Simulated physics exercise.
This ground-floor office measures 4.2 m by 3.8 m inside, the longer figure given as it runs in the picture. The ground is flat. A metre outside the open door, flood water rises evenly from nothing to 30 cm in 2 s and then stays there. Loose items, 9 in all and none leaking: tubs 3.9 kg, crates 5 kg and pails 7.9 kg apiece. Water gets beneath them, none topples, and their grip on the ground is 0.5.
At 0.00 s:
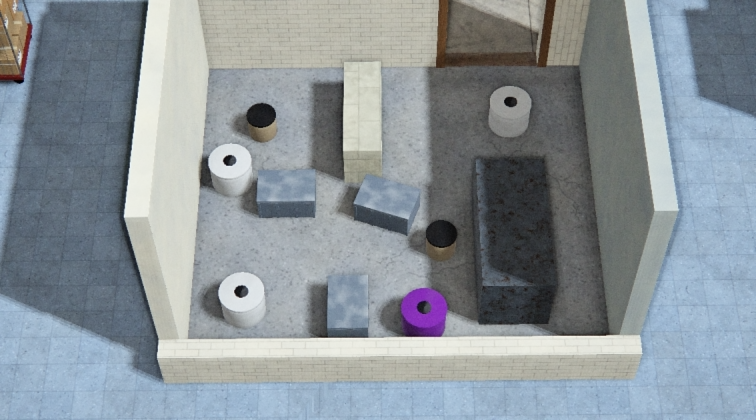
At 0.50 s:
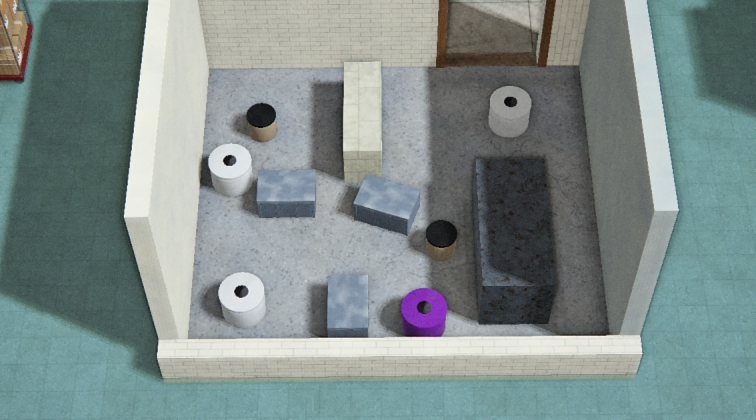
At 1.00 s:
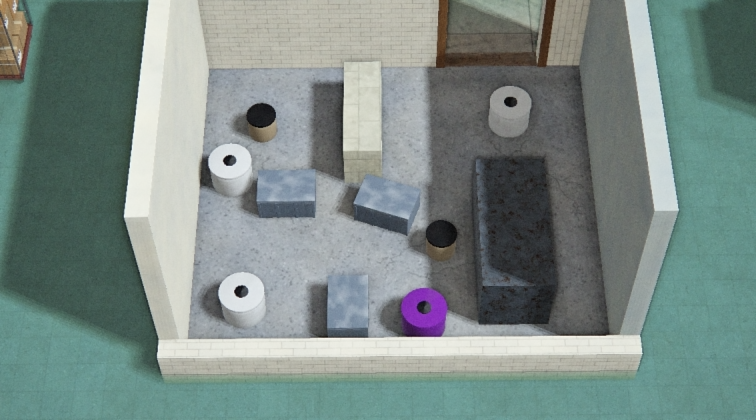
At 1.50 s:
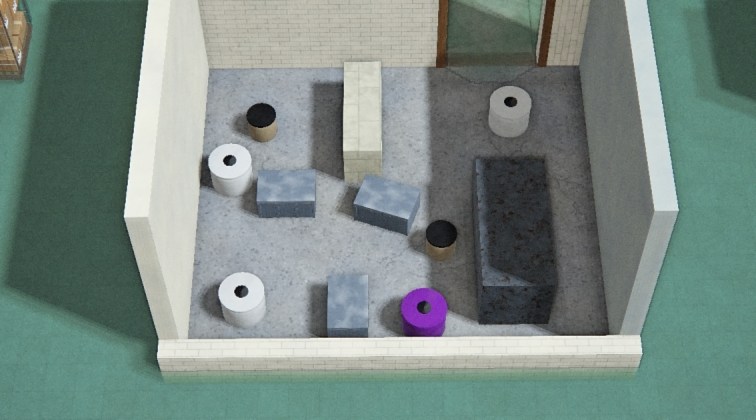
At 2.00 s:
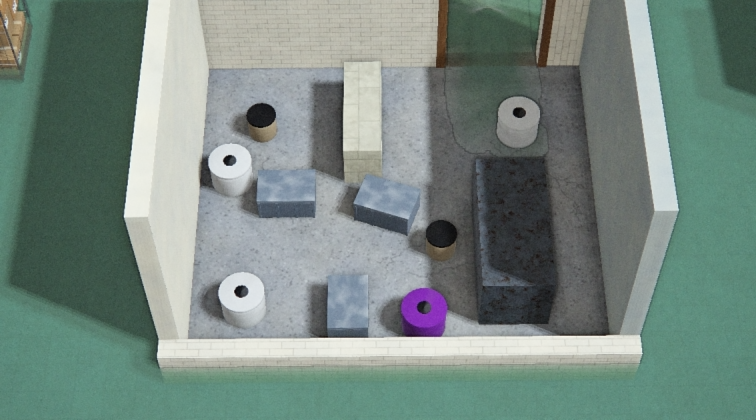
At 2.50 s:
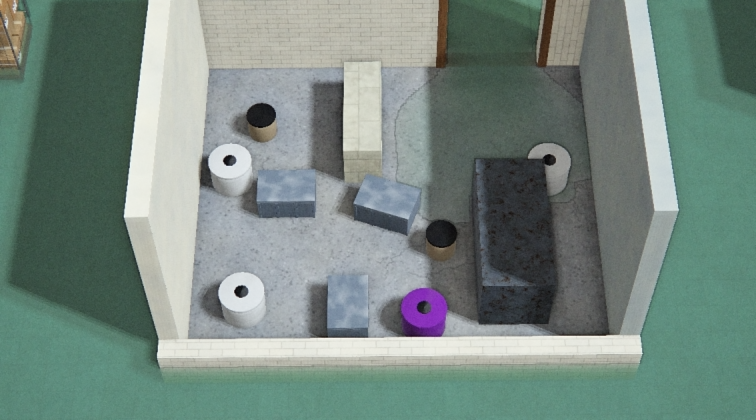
Shallow water spreading through a doorway into a walled room, shifting a white tub near the door while other objects stay still.
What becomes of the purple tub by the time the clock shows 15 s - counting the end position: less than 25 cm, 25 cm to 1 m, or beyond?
The purple tub travels far.
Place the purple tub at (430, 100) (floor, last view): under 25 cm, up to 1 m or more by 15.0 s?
It ends far away.
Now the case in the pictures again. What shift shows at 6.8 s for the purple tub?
About 140 cm.
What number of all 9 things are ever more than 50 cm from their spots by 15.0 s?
I count 9.
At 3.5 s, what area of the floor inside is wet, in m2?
Roughly 7.0 m2.
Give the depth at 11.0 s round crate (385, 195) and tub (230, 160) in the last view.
Roughly 15 and 20 cm.
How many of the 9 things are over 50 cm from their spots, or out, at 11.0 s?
8 of them.
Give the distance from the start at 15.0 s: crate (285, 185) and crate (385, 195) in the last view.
In turn: 100 cm, 120 cm.
After 3.5 s the purple tub is near (424, 308), 0.0 m from its start, aground; 0 afloat.
After 6.8 s the purple tub is near (288, 318), 1.3 m from its start, afloat; 6 afloat.
After 11.0 s the purple tub is near (232, 130), 2.9 m from its start, afloat; 9 afloat.
After 15.0 s the purple tub is near (301, 110), 2.7 m from its start, afloat; 9 afloat.
